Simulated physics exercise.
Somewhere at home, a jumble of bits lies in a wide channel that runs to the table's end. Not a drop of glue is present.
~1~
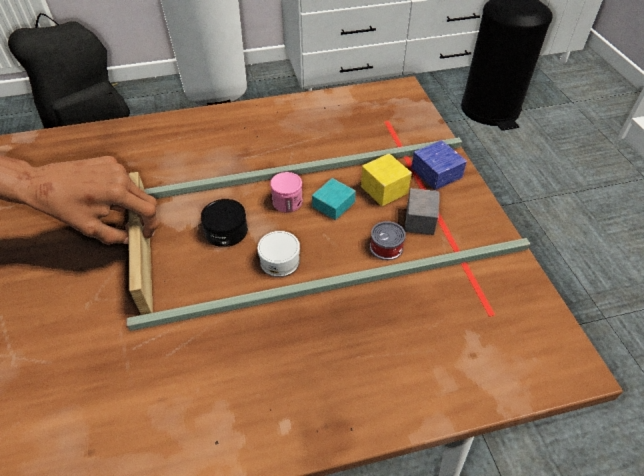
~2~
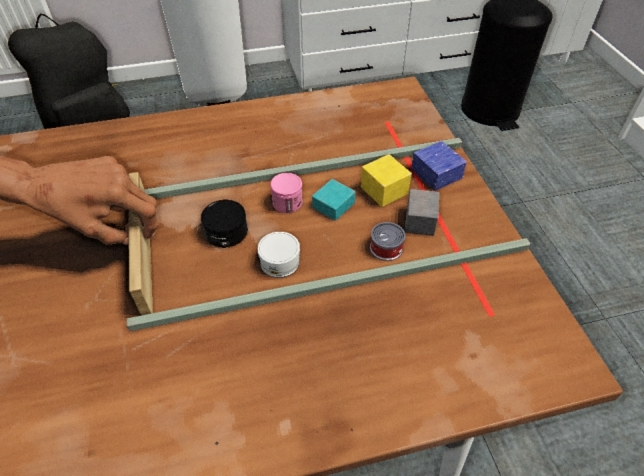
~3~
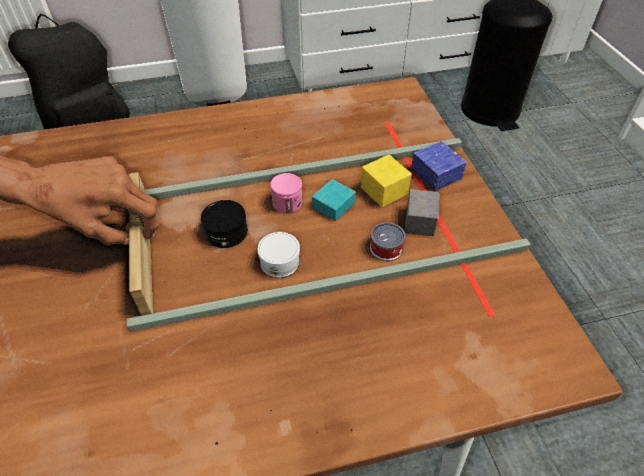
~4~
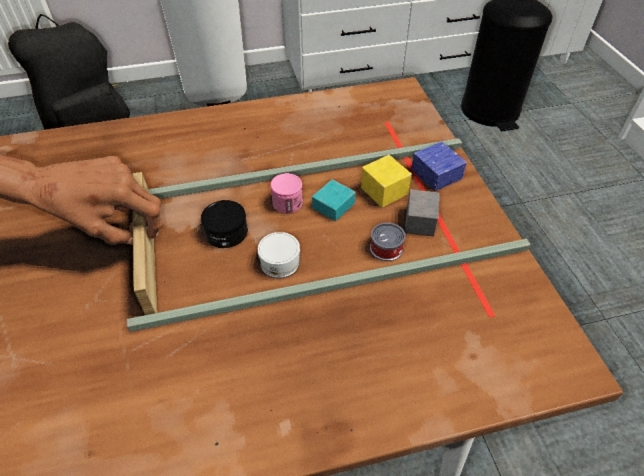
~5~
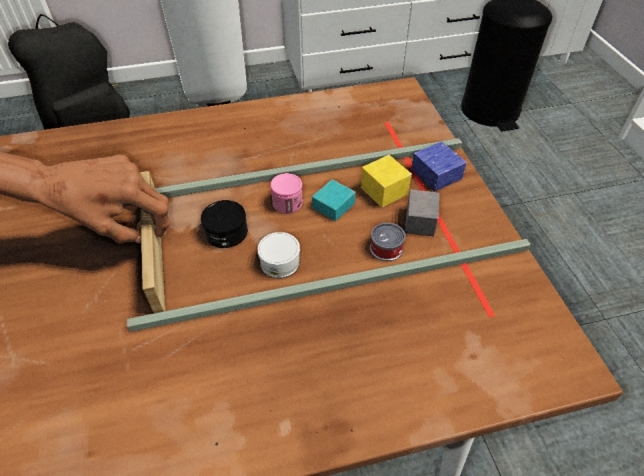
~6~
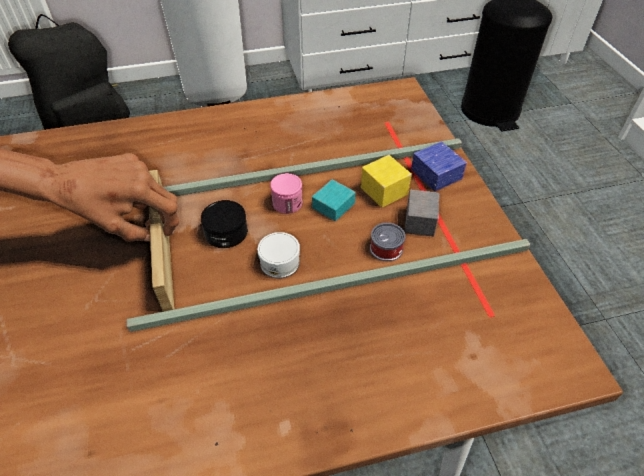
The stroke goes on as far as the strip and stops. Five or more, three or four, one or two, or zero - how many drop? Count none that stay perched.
The push drops only one or a pair off the table.
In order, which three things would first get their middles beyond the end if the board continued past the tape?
Going earliest first, it's the blue block, next the yellow block, and after that the grey block.
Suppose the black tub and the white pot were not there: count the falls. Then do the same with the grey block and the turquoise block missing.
You'd count 1 the first time and 1 the second time.
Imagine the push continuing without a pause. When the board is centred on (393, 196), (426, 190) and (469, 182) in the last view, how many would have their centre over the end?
1, 1 and 5.
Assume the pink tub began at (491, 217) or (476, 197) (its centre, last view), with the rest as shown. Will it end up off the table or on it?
The pink tub goes down at the first spot and goes down at the second.
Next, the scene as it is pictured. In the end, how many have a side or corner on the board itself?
I count 3 of them.
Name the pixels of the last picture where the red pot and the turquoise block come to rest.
The red pot comes to rest close to (502, 230), while the turquoise block rests close to (450, 171).
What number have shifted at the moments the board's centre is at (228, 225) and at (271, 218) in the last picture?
First 1 and then 3.
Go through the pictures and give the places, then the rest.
Blue block (438, 165); grey block (422, 212); yellow block (385, 180); board (140, 240); tape (431, 202), in the first frame.
Grey block (422, 212); turquoise block (334, 199), in the second frame.
Yellow block (385, 181); white pot (279, 255), in the third frame.
Blue block (438, 166); pink tub (287, 194), in the fourth frame.
Grey block (422, 213); red pot (387, 242), in the fifth frame.
Blue block (438, 166); grey block (422, 213); yellow block (385, 181); board (160, 237); tape (431, 203), in the sixth frame.
A little later, none off yet; blue block at rest near (438, 166); grey block at rest near (422, 213); yellow block at rest near (385, 181).
Next, none off yet; blue block at rest near (438, 166); grey block at rest near (422, 213); yellow block shifted a little near (401, 174).
Later still, none off yet; blue block shifted about its own width near (476, 153); grey block shifted about its own width near (454, 206); yellow block shifted well along near (445, 158).
When it is over, the number that fall off is one or two; down, yellow block and blue block.
